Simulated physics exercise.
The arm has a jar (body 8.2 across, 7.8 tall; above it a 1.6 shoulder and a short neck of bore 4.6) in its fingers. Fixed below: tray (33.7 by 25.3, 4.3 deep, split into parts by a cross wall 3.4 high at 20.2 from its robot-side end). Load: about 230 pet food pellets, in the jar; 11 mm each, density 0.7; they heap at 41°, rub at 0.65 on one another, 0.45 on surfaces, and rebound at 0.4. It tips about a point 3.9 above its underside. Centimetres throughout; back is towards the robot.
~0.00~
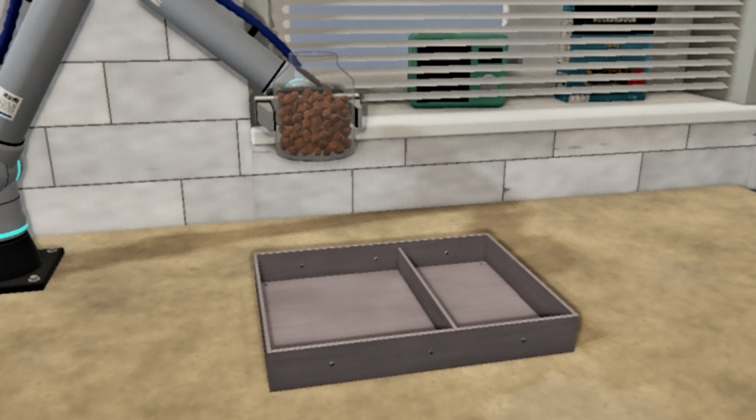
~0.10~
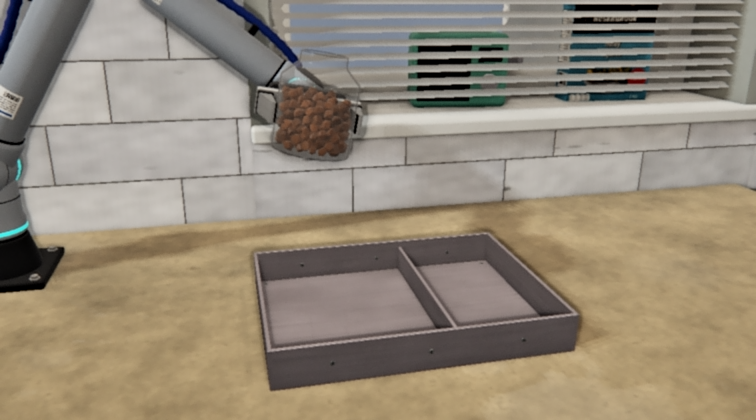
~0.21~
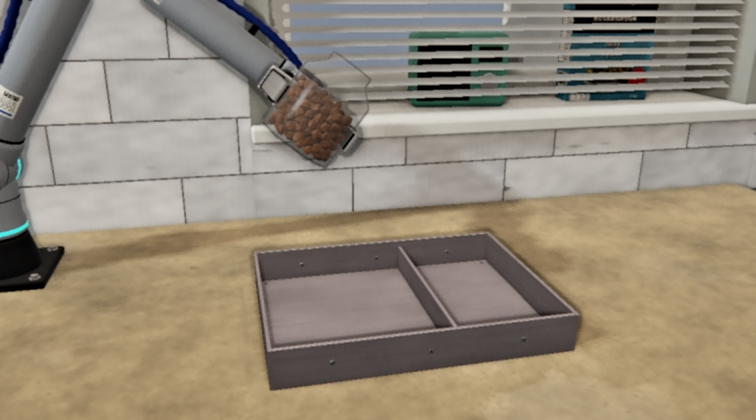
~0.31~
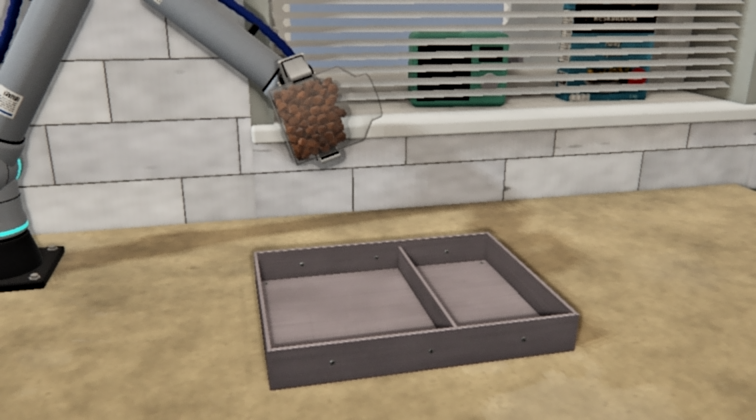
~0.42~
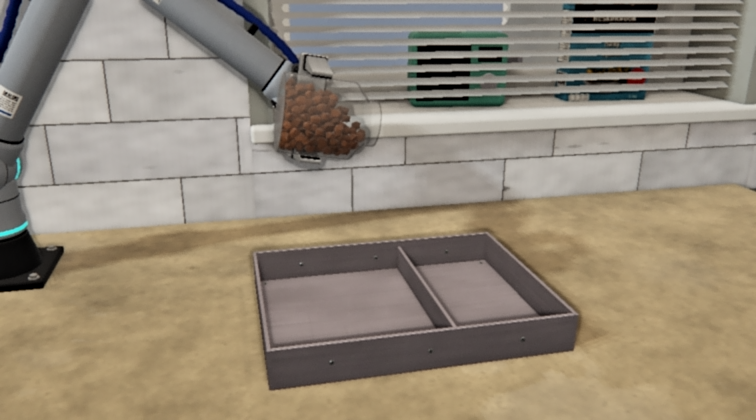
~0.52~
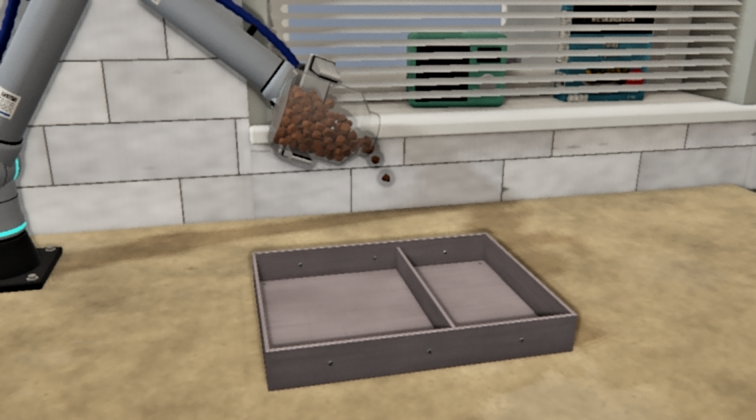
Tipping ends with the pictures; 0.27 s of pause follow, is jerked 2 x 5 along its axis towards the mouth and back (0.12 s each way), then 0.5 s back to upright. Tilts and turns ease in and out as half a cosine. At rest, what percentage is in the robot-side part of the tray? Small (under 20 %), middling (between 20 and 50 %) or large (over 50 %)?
A small share, under 20 %, ends in the robot-side part of the tray.
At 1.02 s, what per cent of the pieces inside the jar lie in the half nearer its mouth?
About 65 per cent.
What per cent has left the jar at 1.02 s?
About 10 per cent by then.
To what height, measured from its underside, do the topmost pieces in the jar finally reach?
About 7.0 cm.
After 1.02 s, tipped 110°, highest piece 27 above the table; 208 in the jar, 10 in the robot-side part, 3 in the far-side part, 12 in flight or on a rim.
After 1.52 s, tipped 55°, highest piece 29 above the table; 183 in the jar, 27 in the robot-side part, 22 in the far-side part, 1 in flight or on a rim.
After 1.97 s, upright, highest piece 29 above the table; 183 in the jar, 28 in the robot-side part, 22 in the far-side part.
After 2.67 s, upright, highest piece 29 above the table; 183 in the jar, 28 in the robot-side part, 22 in the far-side part.
In the end, 183 in the jar, 28 in the robot-side part, 22 in the far-side part. That is 12 % in the robot-side part of the tray.
